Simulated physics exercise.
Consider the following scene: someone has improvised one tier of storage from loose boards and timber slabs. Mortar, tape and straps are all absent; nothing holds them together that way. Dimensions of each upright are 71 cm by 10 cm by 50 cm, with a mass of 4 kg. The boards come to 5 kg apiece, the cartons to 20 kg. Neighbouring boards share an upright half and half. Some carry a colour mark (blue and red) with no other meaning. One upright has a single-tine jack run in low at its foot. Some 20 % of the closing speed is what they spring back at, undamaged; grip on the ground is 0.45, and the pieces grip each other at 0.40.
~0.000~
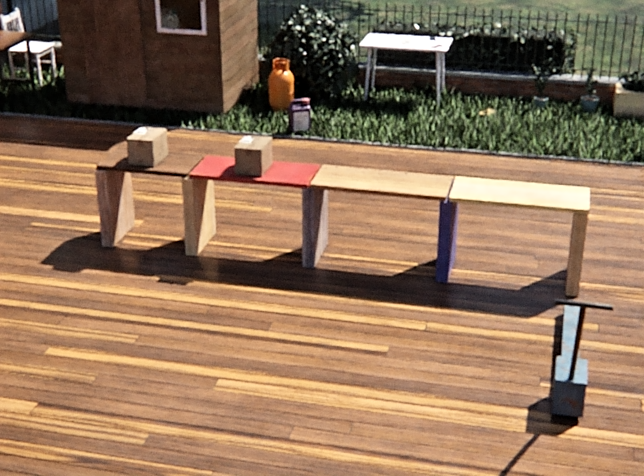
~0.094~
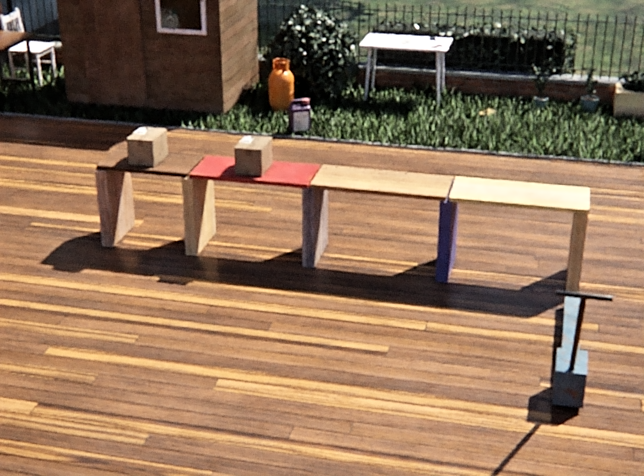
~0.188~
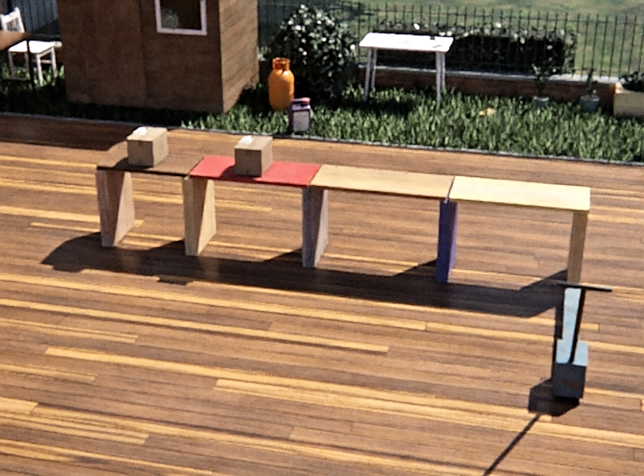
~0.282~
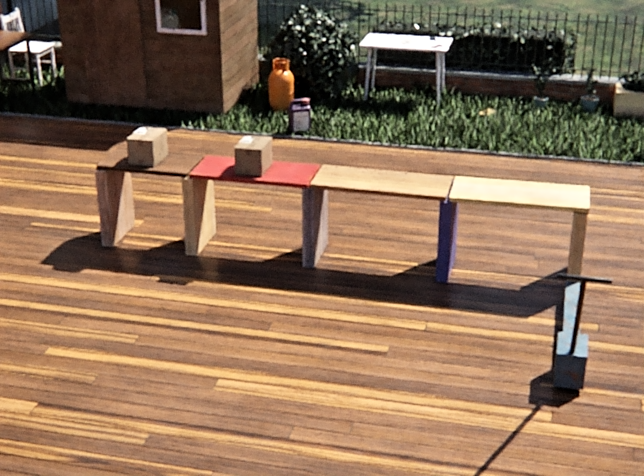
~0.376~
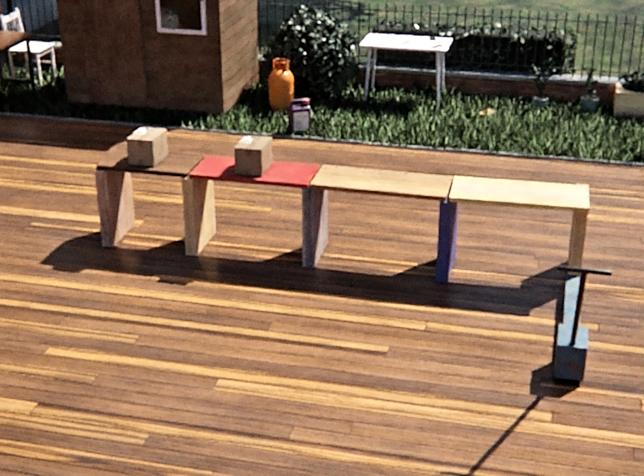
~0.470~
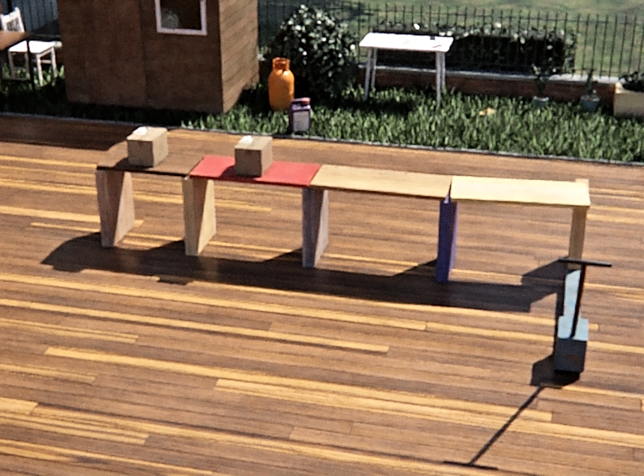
In the video, a small upright device glides a short way across a wooden deck to the foot of the rightmost upright of a low board shelf holding two cartons, while the shelf barely moves.
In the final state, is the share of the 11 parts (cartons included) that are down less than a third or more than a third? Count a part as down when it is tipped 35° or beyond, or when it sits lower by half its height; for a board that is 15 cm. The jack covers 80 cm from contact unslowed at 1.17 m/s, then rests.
The share is less than a third.
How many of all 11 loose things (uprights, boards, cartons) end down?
That comes to 1 in all.
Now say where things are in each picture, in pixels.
In the first frame (each place is the centre of the face we see best), jack tip (580, 310) 29 cm short; red board (248, 181); blue upright (444, 243); all as stacked.
In the second frame, jack tip (581, 303) 18 cm short; blue upright (444, 243).
In the third frame, jack tip (581, 296) 7 cm short; blue upright (444, 243).
In the fourth frame, jack tip (581, 290) 37 mm in; blue upright (444, 243); one has shifted.
In the fifth frame, jack tip (581, 284) 15 cm in; blue upright (444, 243); one has shifted.
In the sixth frame, jack tip (581, 278) 26 cm in; blue upright (444, 243); red board (248, 181); 2 have shifted.
By 0.58 s, none of the 11 pieces down, 2 disturbed.
By 1.14 s, 1 of the 11 pieces down.
When it is over (3.7 s), 1 of the 11 pieces down; blue upright unmoved; red board unmoved. That is 9 per cent. In pixels of the last frame, middles, blue upright near (448, 231), red board near (255, 172).
